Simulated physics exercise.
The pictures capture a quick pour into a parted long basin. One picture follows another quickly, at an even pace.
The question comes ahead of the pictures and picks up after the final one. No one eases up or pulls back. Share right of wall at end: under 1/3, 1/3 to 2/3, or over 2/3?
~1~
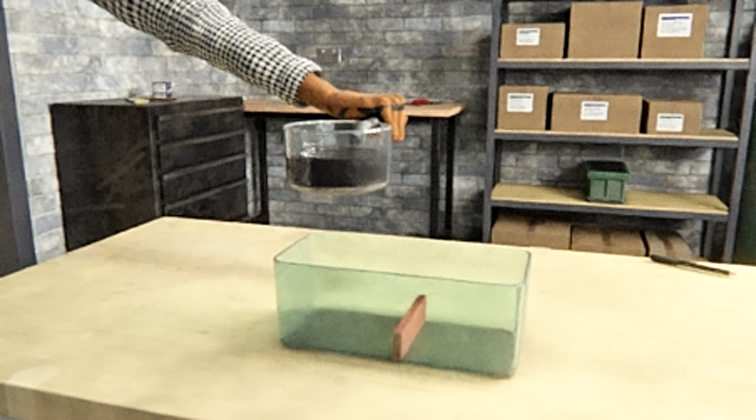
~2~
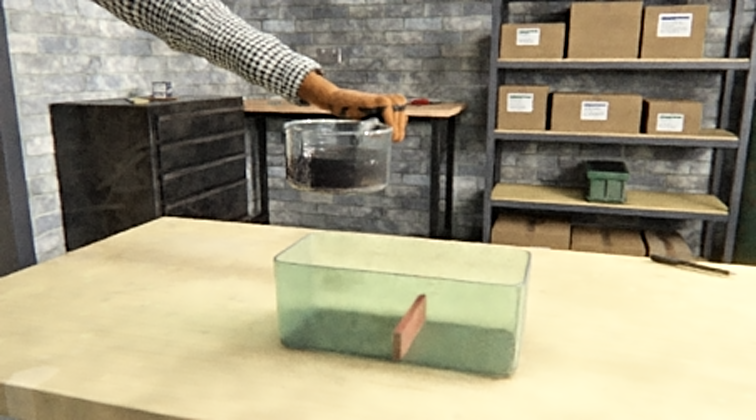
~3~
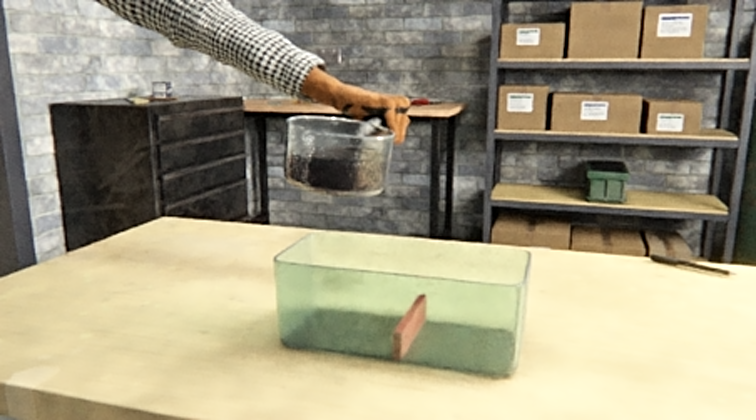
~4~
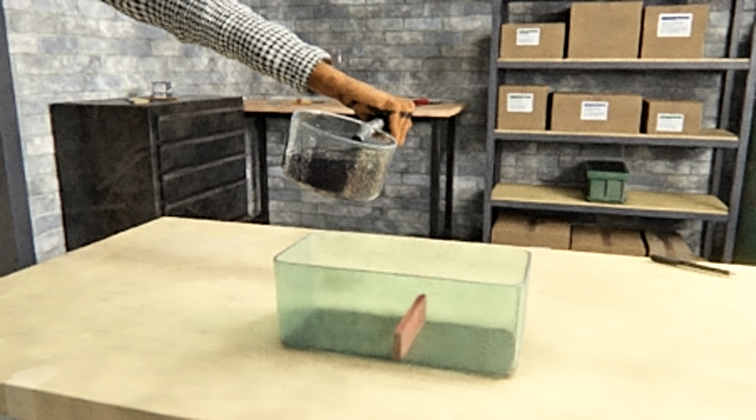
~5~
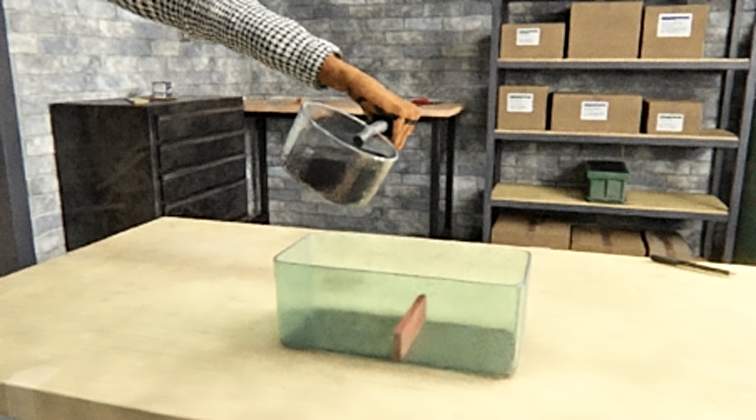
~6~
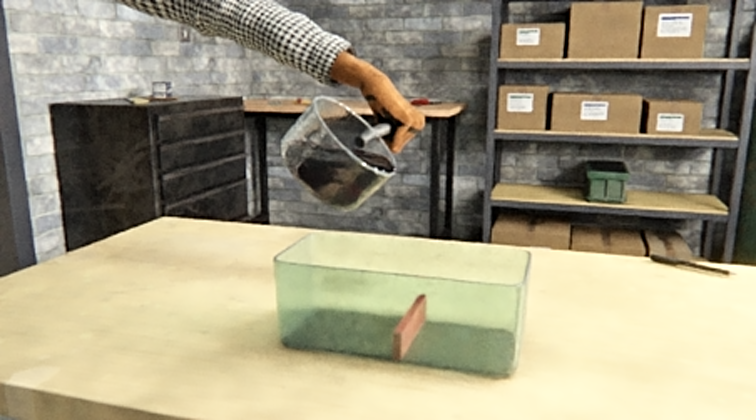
Lands in the middle band.
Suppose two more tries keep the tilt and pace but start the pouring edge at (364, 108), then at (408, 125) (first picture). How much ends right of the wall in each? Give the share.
First try: About 15 %; second try: About 70 %.
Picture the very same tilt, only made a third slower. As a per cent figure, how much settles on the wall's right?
Around 55 per cent ends up there.
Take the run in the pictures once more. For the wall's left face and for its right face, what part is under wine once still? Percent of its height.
Left side roughly 40, right side roughly 30.
A moment on, the saucepan is tipped right over and 19 per cent is still to pour, 18 is left of the wall and 26 right of it.
Next, the saucepan is tipped right over and 3 per cent is still to pour, 48 is left of the wall and 43 right of it.
Then the saucepan is tipped right over and 0 per cent is still to pour, 56 is left of the wall and 41 right of it.
Later the saucepan is tipped right over and 0 per cent is still to pour, 56 is left of the wall and 41 right of it.
Finally, 56 per cent lies left of the wall, 42 right of it and 2 outside.
